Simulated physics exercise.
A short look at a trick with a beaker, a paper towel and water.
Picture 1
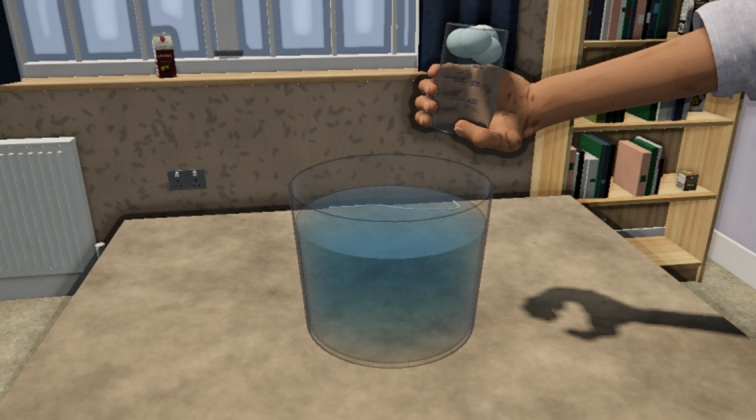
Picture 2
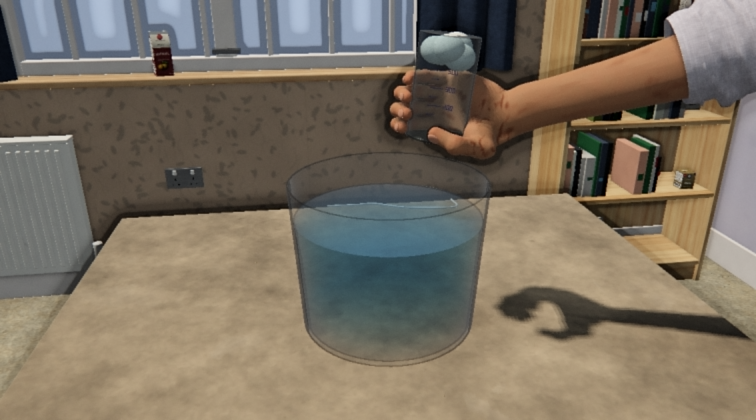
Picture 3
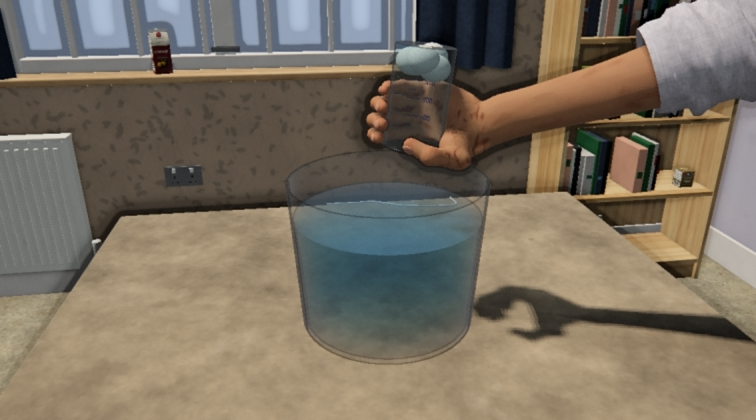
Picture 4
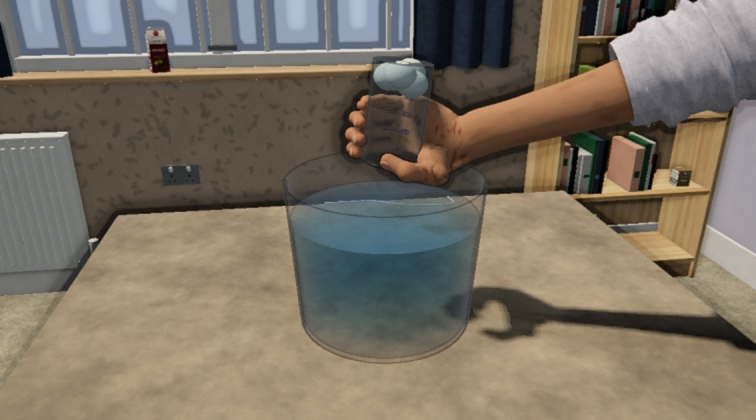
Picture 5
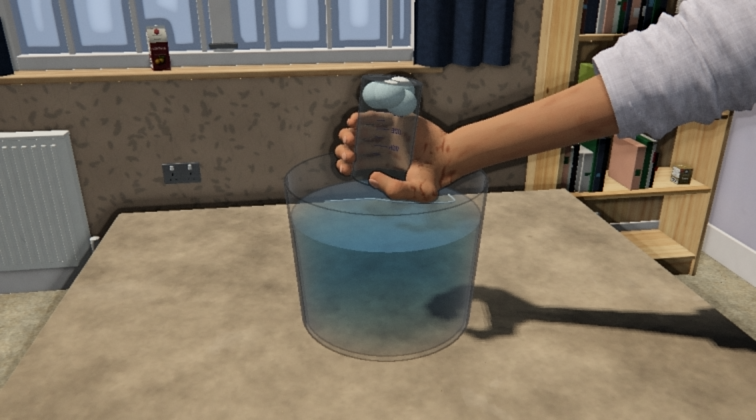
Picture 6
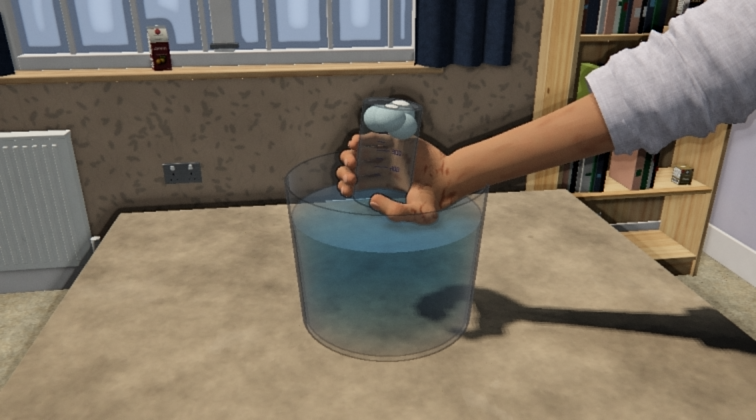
A hand holding a small clear beaker, with pale crumpled paper towel at its top, moves left and downward from the upper right until it is just above the blue water in a large clear tub on a table.
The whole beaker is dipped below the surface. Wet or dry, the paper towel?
It keeps dry.
Shortly, the beaker enters the water.
Then, air is trapped inside and holds the level down.
At the finish, the beaker is under, still full of air, and the paper towel is dry.
